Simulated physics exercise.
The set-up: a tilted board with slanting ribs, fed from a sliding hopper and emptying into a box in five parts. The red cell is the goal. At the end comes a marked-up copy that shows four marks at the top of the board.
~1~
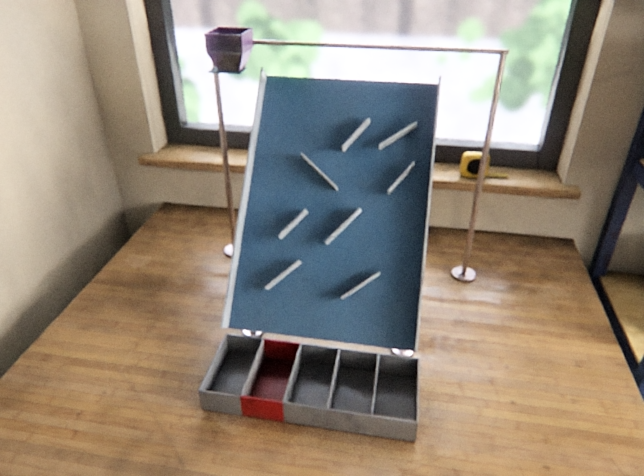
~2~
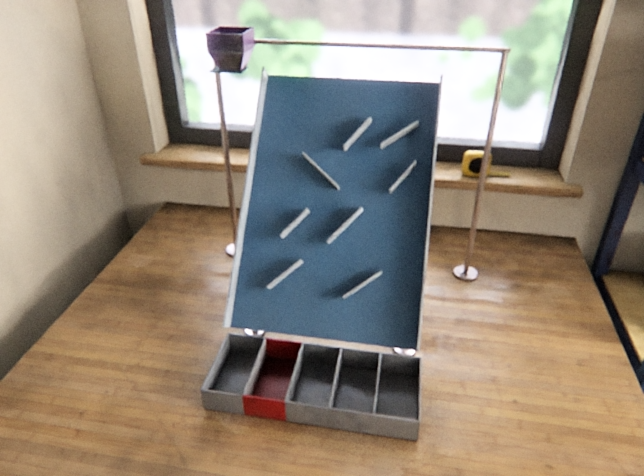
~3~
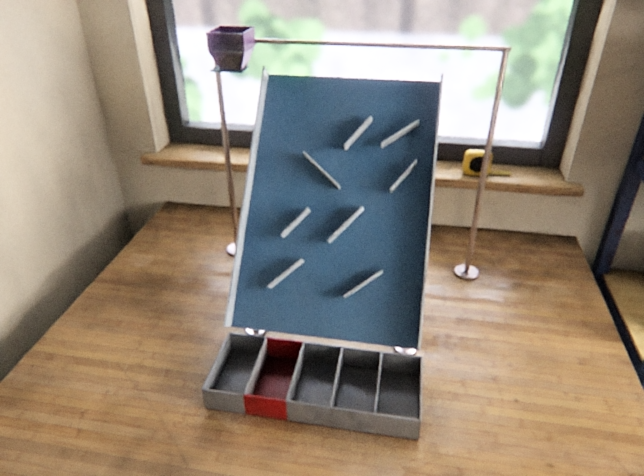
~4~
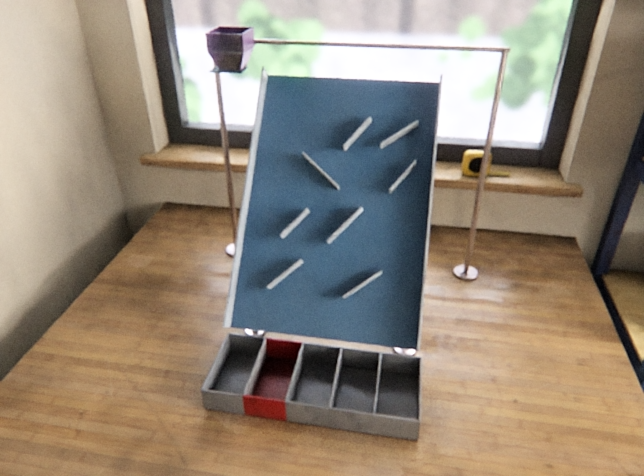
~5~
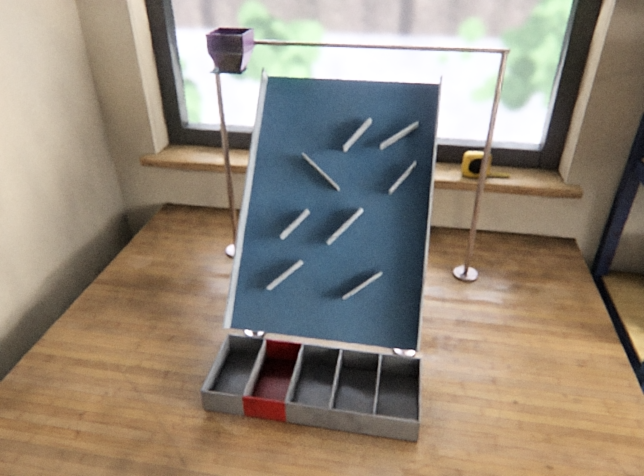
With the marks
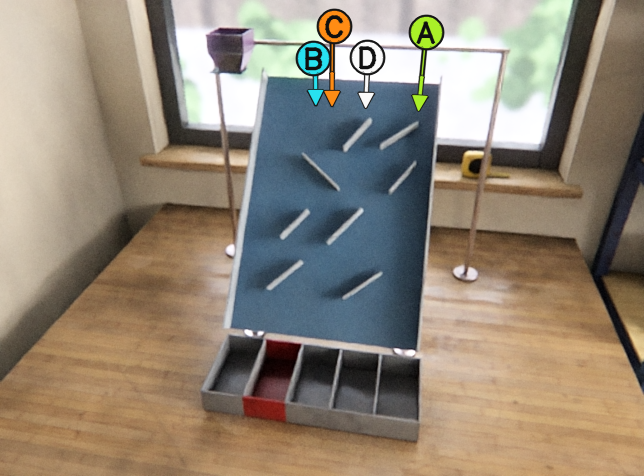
On a wooden table by a window, a purple hopper sits still above a ribbed blue board.
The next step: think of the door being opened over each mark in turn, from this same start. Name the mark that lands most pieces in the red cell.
Use mark D.
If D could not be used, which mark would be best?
C.
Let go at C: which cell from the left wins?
It is the second one.
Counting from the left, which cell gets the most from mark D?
The second from the left.
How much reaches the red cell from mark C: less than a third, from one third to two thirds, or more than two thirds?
It is from one third to two thirds.
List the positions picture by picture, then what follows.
The first picture shows hopper at (232, 62), allspice berries, door shut.
The second picture shows ribs (343, 147) to (371, 117), (381, 144) to (418, 120), (303, 152) to (338, 186).
The third picture shows ribs (391, 189) to (416, 160), (281, 235) to (308, 208), (328, 241) to (363, 206).
The fourth picture shows ribs (267, 287) to (301, 260), (343, 297) to (382, 271).
The fifth picture shows red cell at (264, 408), number 2 of 5 from the left.
On the marked copy, mark A meets the board at (419, 105); mark B meets the board at (315, 99); mark C meets the board at (331, 100); mark D meets the board at (365, 102).
Choosing A, about a quarter in the red cell, about two thirds in other cells, a small part outside the box.
Choosing B, about a third in the red cell, about half in other cells, a small part outside the box.
Choosing C, about half in the red cell, about half in other cells.
Choosing D, most in the red cell, about a quarter in other cells, a stray few outside the box.
